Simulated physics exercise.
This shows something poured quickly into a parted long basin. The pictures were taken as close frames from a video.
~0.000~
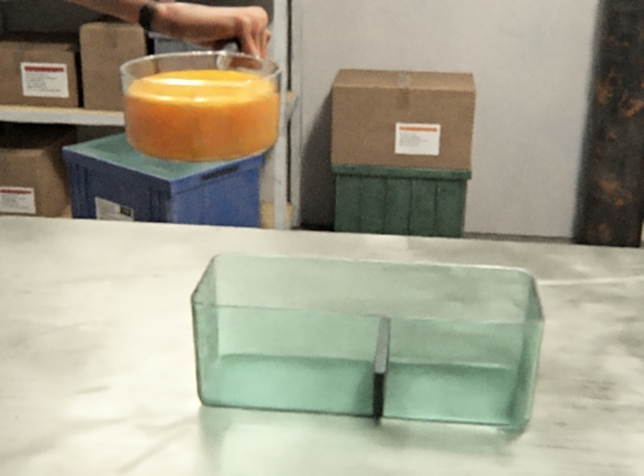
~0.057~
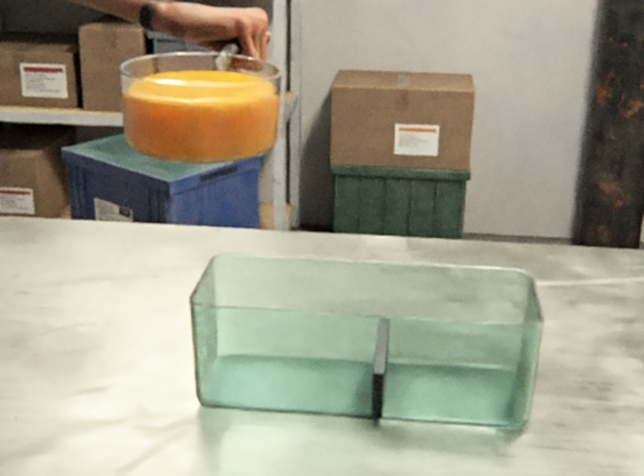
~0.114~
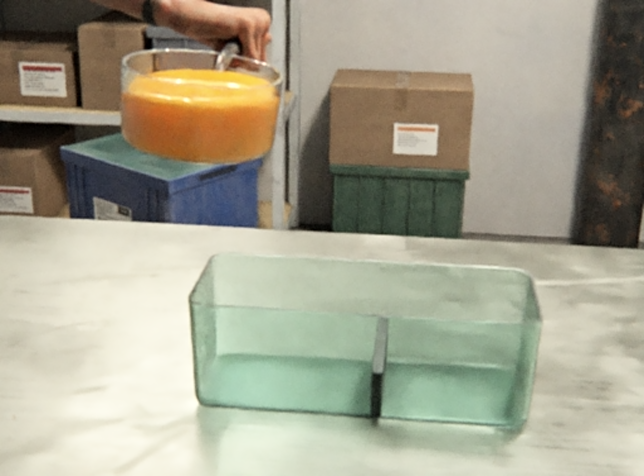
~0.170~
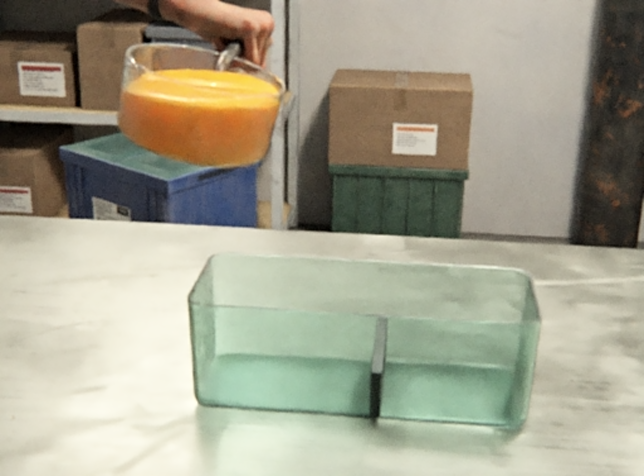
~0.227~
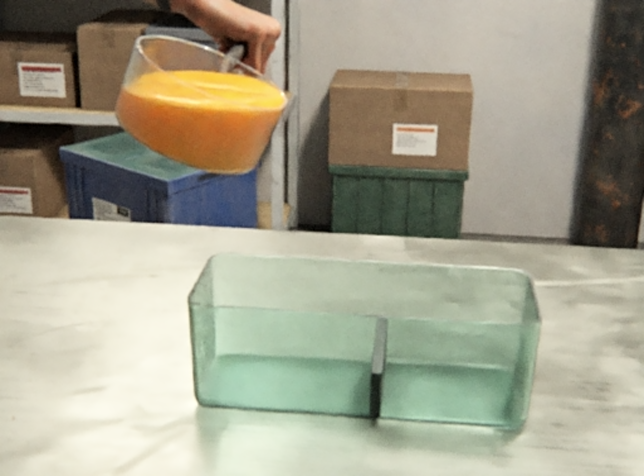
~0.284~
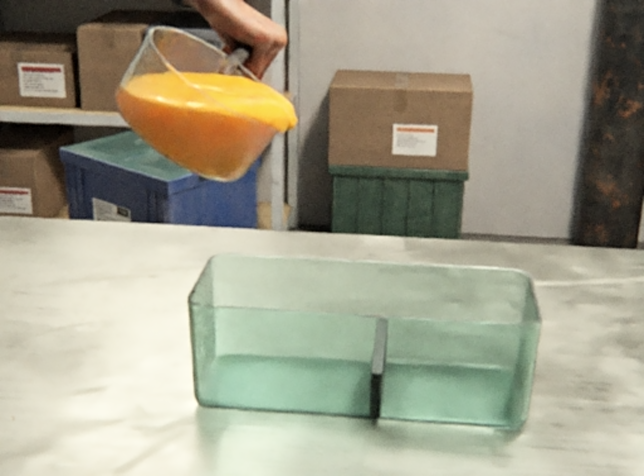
In a storage room, a hand tilting a glass bowl of orange liquid rightward above a divided clear basin on a table.
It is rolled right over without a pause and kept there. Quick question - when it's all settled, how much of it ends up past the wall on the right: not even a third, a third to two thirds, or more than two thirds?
I'd say not even a third.
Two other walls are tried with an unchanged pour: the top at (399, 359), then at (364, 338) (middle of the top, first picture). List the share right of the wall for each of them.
20 % then 20 %, approximately.
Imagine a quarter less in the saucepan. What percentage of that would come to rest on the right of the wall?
Estimate: Around 10 per cent.
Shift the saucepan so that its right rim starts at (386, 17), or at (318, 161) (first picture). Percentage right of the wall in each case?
Start one gives close to 75 percent, start two close to 15 percent.
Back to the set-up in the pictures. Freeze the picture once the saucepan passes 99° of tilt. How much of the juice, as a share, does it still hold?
Near 20 percent is still in there.
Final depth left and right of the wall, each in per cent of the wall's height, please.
The left part 60 per cent, the right part 10.
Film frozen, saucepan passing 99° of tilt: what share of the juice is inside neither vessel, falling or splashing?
Roughly 50 %.
A moment on, the saucepan is tipped on its side and 20 per cent is still to pour, 30 is left of the wall and 0 right of it.
Next, the saucepan is tipped right over and 2 per cent is still to pour, 80 is left of the wall and 2 right of it.
Then the saucepan is tipped right over and 0 per cent is still to pour, 81 is left of the wall and 12 right of it.
Later the saucepan is tipped right over and 0 per cent is still to pour, 81 is left of the wall and 12 right of it.
At rest 80 per cent lies left of the wall, 13 right of it and 7 outside.
